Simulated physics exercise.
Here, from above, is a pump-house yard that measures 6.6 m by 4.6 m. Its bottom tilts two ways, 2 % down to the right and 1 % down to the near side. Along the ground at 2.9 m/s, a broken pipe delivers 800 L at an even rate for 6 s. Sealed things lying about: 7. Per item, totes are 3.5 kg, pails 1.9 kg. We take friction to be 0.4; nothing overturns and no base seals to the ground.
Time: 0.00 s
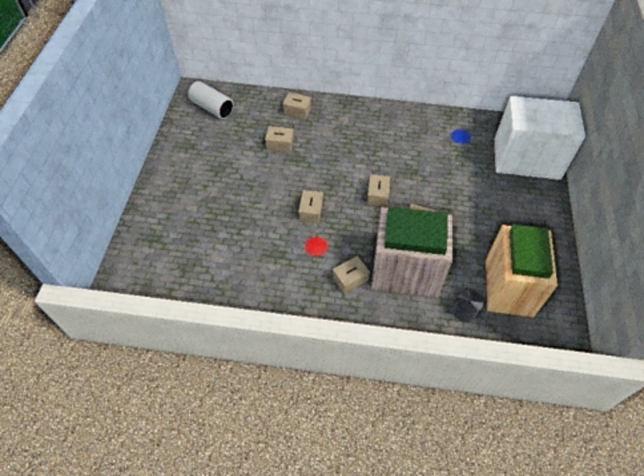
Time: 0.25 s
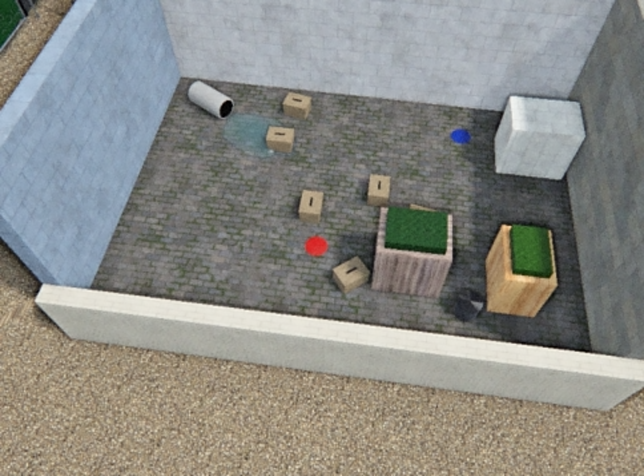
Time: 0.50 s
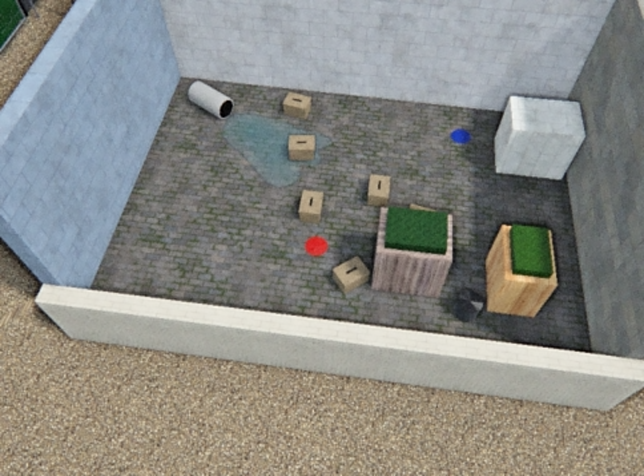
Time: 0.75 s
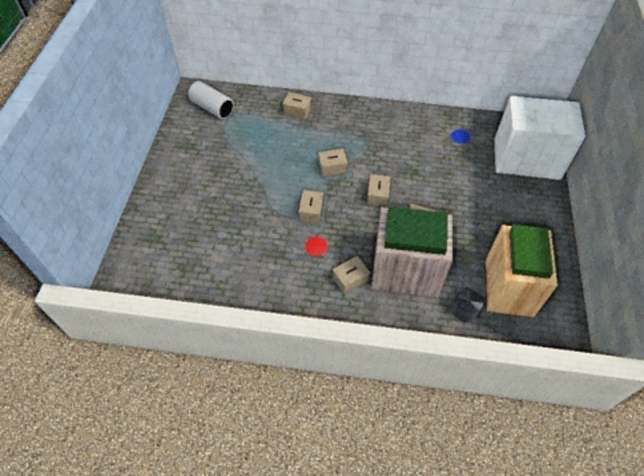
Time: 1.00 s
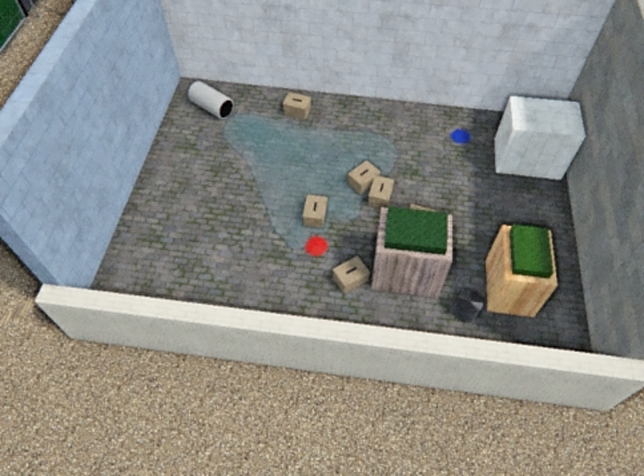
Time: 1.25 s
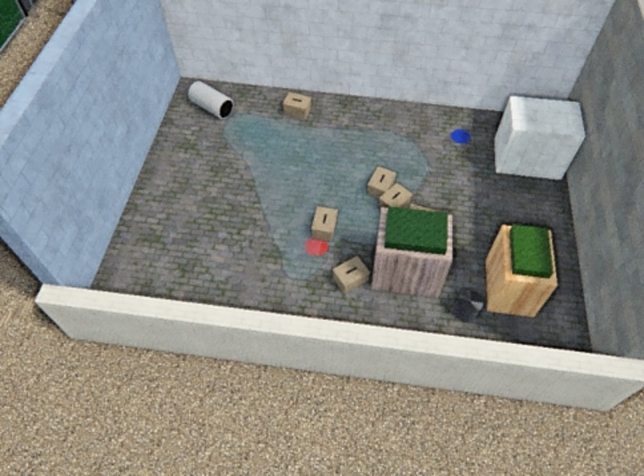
Water spreads from a pipe lying near the back left corner of a walled, paved yard, and pushes the nearest small box toward the right and front. As the pool widens, that box reaches another near the large planters and both shift slightly, while a third box slides a little toward the front, beside the red patch.
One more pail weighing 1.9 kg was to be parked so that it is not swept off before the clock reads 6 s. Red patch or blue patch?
Blue.
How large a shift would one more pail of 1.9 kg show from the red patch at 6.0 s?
Around 120 centimetres from the patch.
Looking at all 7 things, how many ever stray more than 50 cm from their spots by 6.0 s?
It adds up to 5.
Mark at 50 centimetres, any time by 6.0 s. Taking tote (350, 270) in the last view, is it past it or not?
Looking at it, I'd say it strays further.
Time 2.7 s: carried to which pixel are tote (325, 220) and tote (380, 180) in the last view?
Approx. (355, 287); approx. (520, 205).
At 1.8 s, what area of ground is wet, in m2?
Roughly 9.0 m2.
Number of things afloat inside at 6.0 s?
I'd say 6 of them.
After 1.8 s on red it would be 50 cm off in 2 cm of water; on blue it would be 0 cm off in 0 cm of water.
After 2.7 s on red it would be 113 cm off in 3 cm of water; on blue it would be 0 cm off in 1 cm of water.
After 4.2 s on red it would be 117 cm off in 3 cm of water; on blue it would be 0 cm off in 1 cm of water.
After 6.0 s on red it would be 127 cm off in 2 cm of water; on blue it would be 0 cm off in 2 cm of water.
